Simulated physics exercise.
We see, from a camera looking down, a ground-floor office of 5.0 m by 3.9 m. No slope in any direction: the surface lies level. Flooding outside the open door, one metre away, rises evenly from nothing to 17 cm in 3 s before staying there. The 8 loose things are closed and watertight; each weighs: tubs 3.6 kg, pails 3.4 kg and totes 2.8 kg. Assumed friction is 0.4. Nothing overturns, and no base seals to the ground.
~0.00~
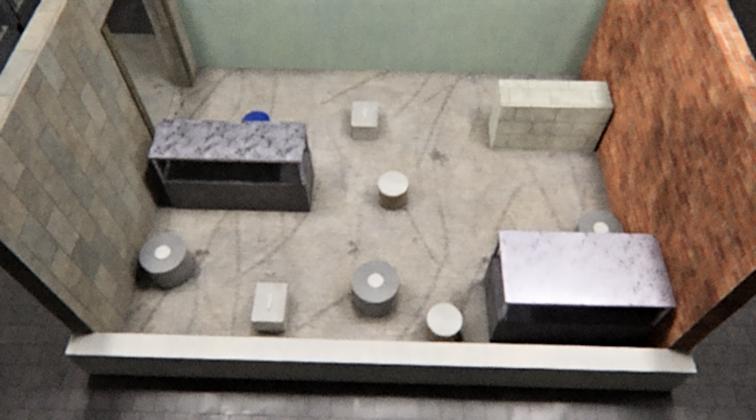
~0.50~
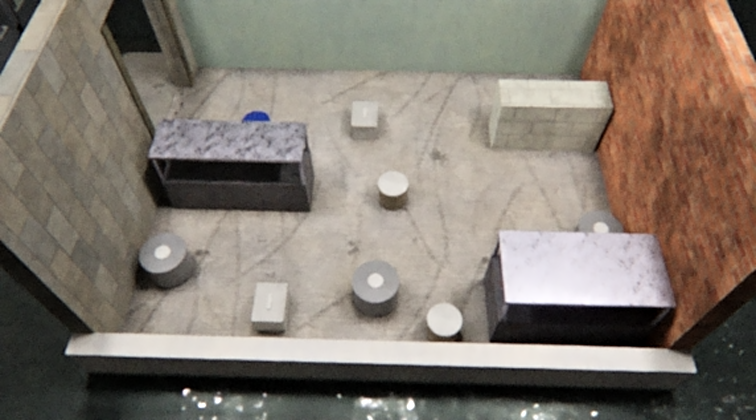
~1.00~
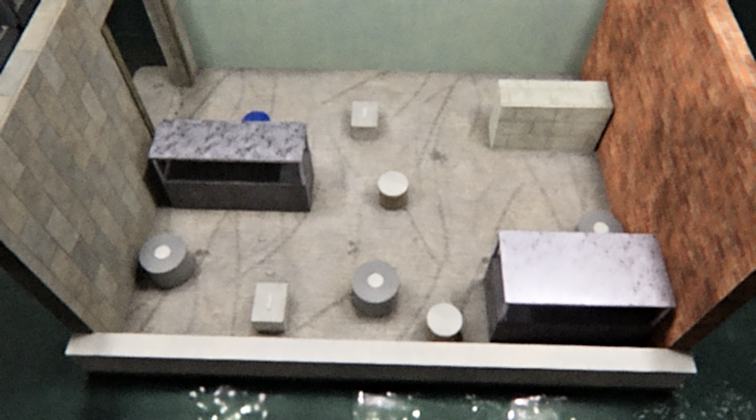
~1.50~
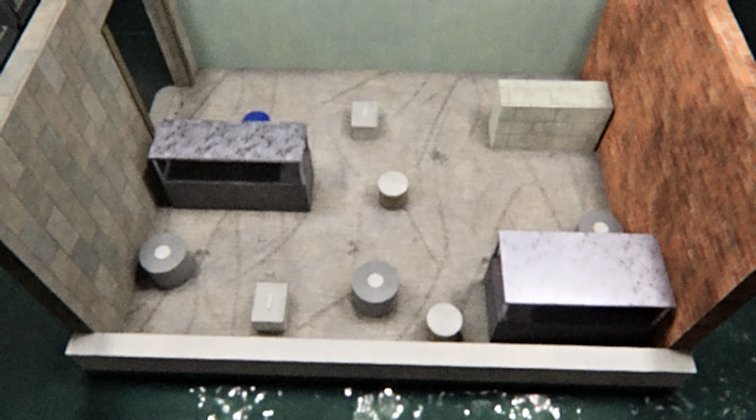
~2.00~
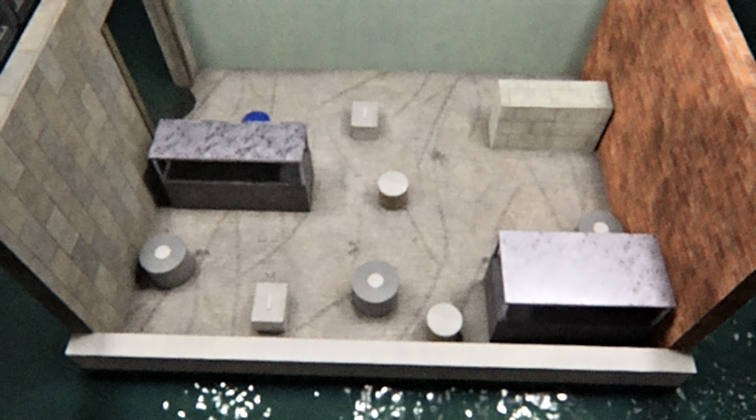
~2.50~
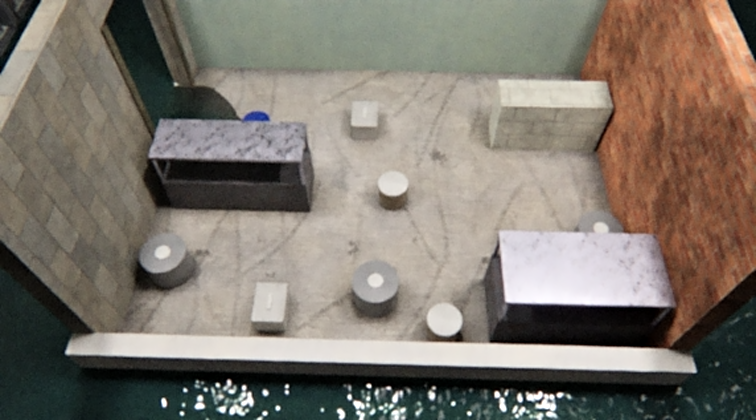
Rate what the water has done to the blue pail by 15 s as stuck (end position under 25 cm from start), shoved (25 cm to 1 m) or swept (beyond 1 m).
The blue pail is swept.
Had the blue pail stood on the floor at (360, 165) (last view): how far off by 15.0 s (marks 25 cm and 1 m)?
Answer: It covers a big distance.
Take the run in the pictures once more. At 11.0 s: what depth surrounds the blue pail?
Near 6 cm deep.
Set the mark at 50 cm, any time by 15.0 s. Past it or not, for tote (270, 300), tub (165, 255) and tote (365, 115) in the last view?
The first is bigger, the second not bigger and the third bigger.
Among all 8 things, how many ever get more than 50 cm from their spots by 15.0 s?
That adds up to 6.
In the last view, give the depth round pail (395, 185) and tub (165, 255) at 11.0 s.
Close to 5 and 1 centimetres.
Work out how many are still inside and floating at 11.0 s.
At that time, 4.
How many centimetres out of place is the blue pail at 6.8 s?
It has shifted about 350 cm.
After 3.5 s the blue pail is near (291, 128), 0.4 m from its start, aground; 0 afloat.
After 6.8 s the blue pail is near (576, 172), 3.6 m from its start, aground; 1 afloat.
After 11.0 s the blue pail is near (528, 151), 3.1 m from its start, afloat; 4 afloat.
After 15.0 s the blue pail is near (515, 165), 3.0 m from its start, afloat; 7 afloat.
